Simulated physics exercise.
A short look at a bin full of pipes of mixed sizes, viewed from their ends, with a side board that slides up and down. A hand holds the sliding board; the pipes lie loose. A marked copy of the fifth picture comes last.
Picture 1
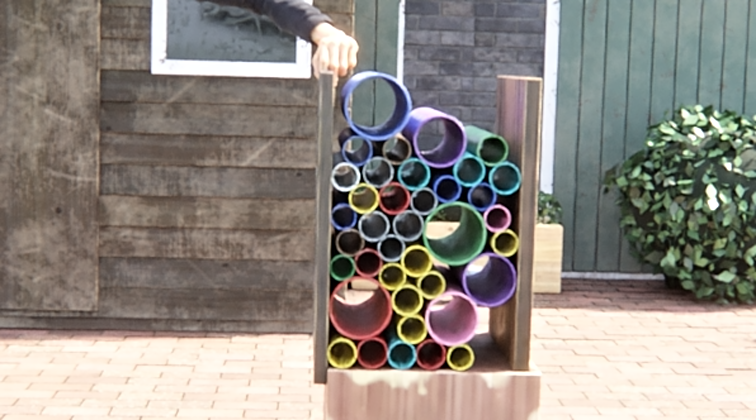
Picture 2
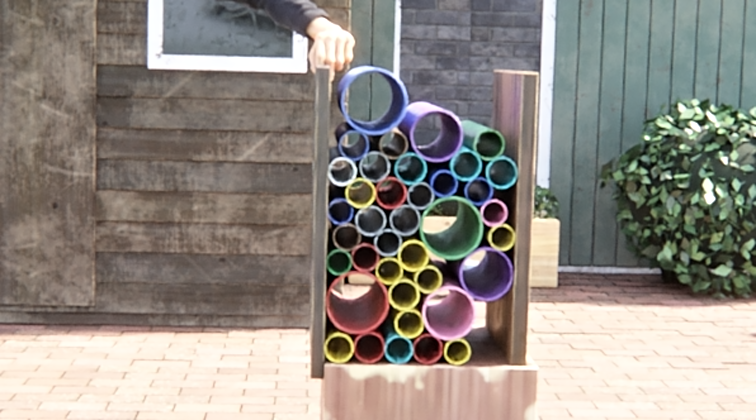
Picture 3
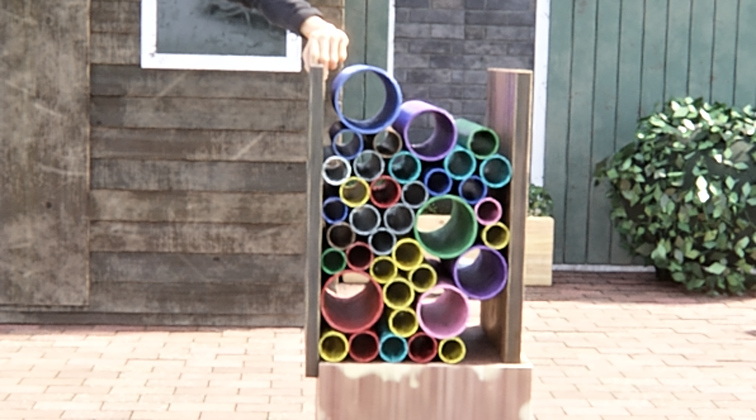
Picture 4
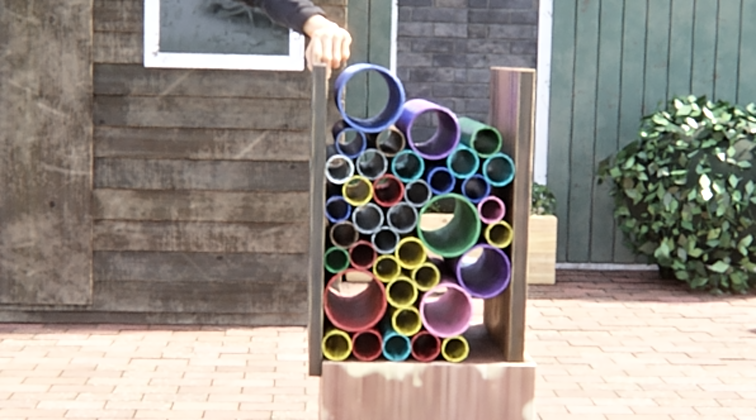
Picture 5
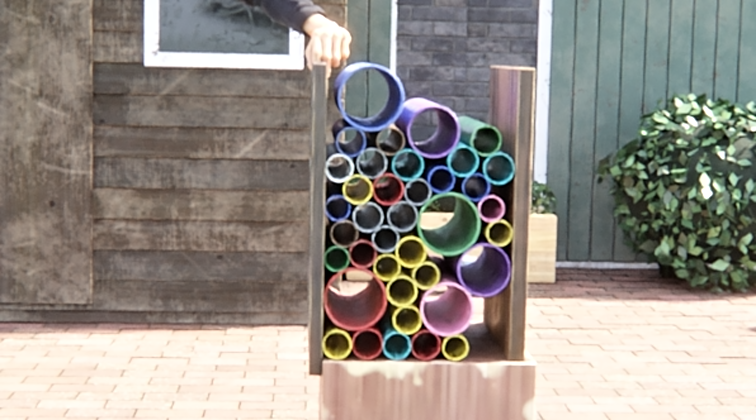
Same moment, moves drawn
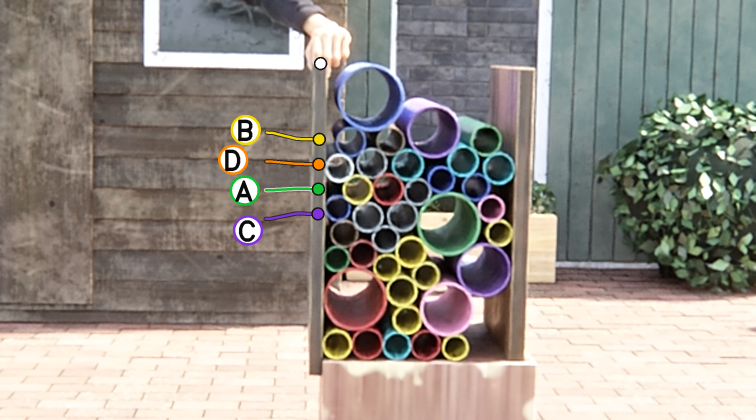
The clip shows a hand gripping the top of the left side board of a bin stacked with loose, colourful pipes of mixed sizes, seen end-on. The view shifts slightly, while the hand, board and pipes show almost no movement.
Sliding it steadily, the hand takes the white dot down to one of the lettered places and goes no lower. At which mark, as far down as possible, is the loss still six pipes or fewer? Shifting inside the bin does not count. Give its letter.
No lower than C.
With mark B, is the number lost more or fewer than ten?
At B, fewer than ten.
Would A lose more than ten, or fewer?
Fewer than ten.
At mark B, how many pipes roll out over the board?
The count is none.
On the marked copy, A at (318, 189); B at (319, 140); C at (318, 214); D at (319, 165); the white dot at (320, 64).
Taking C. A third of the way, top of the board (326, 128).
Two thirds of the way, top of the board (325, 200).
When it is over, top of the board (325, 213), three out over the board.
As for the rest, A none out over the board; B none out over the board; D none out over the board.
